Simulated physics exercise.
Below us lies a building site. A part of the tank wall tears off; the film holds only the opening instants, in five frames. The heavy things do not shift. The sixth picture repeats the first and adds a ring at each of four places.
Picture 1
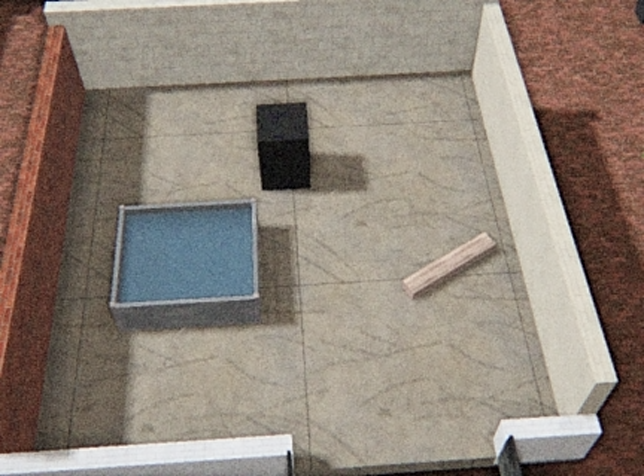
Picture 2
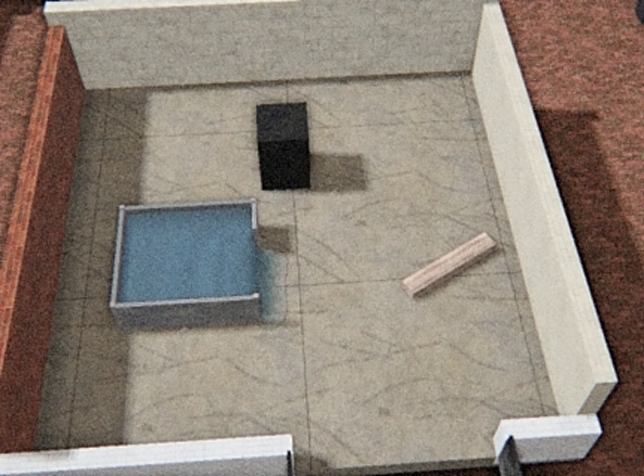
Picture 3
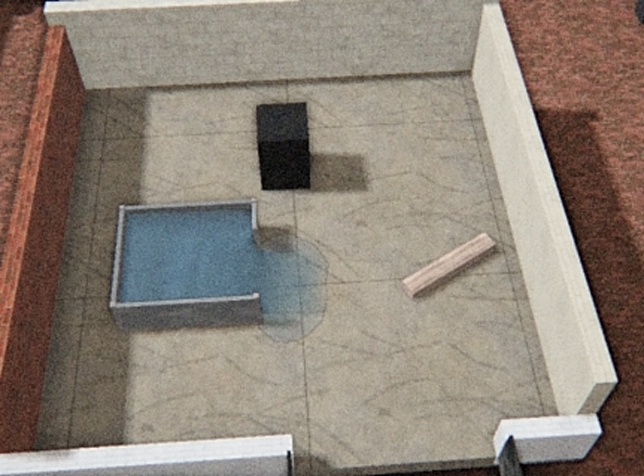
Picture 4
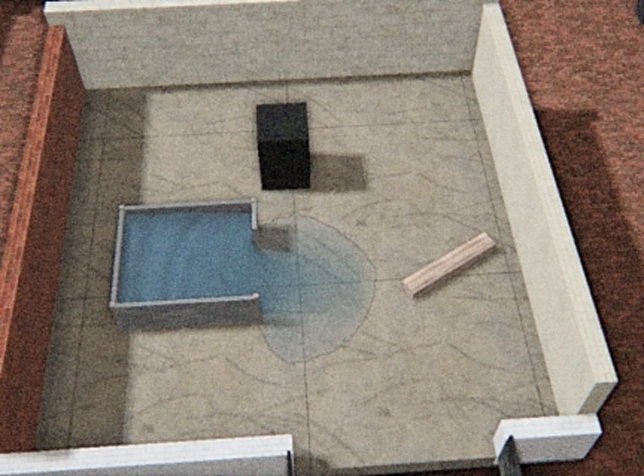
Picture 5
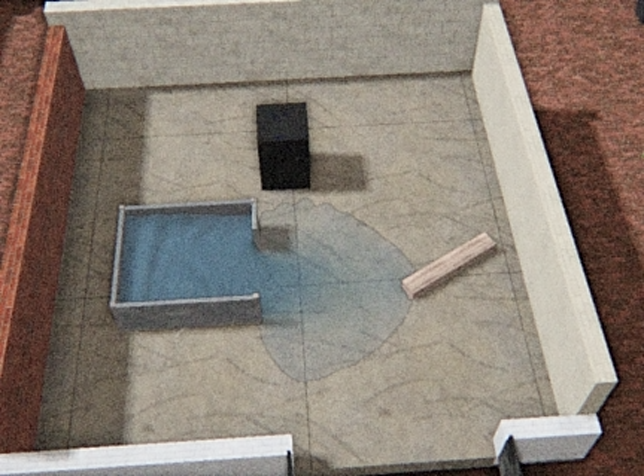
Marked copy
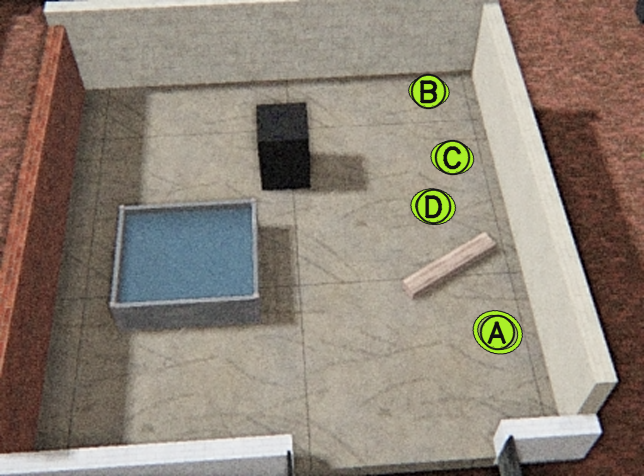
Blue water pouring from the right side of a low rectangular tank, spreading across a walled floor and reaching a wooden plank.
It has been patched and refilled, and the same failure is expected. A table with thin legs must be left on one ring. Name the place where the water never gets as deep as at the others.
I would pick spot D.
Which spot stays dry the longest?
That is spot B.
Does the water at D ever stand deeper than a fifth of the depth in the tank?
No, it does not.
In lime, A at (497, 332); B at (428, 91); C at (452, 157); D at (433, 206).
With A, the water peaks at about 29 % of the depth that stood in the tank.
With B, the water peaks at about 23 % of the depth that stood in the tank.
With C, the water peaks at about 21 % of the depth that stood in the tank.
With D, the water peaks at about 12 % of the depth that stood in the tank.
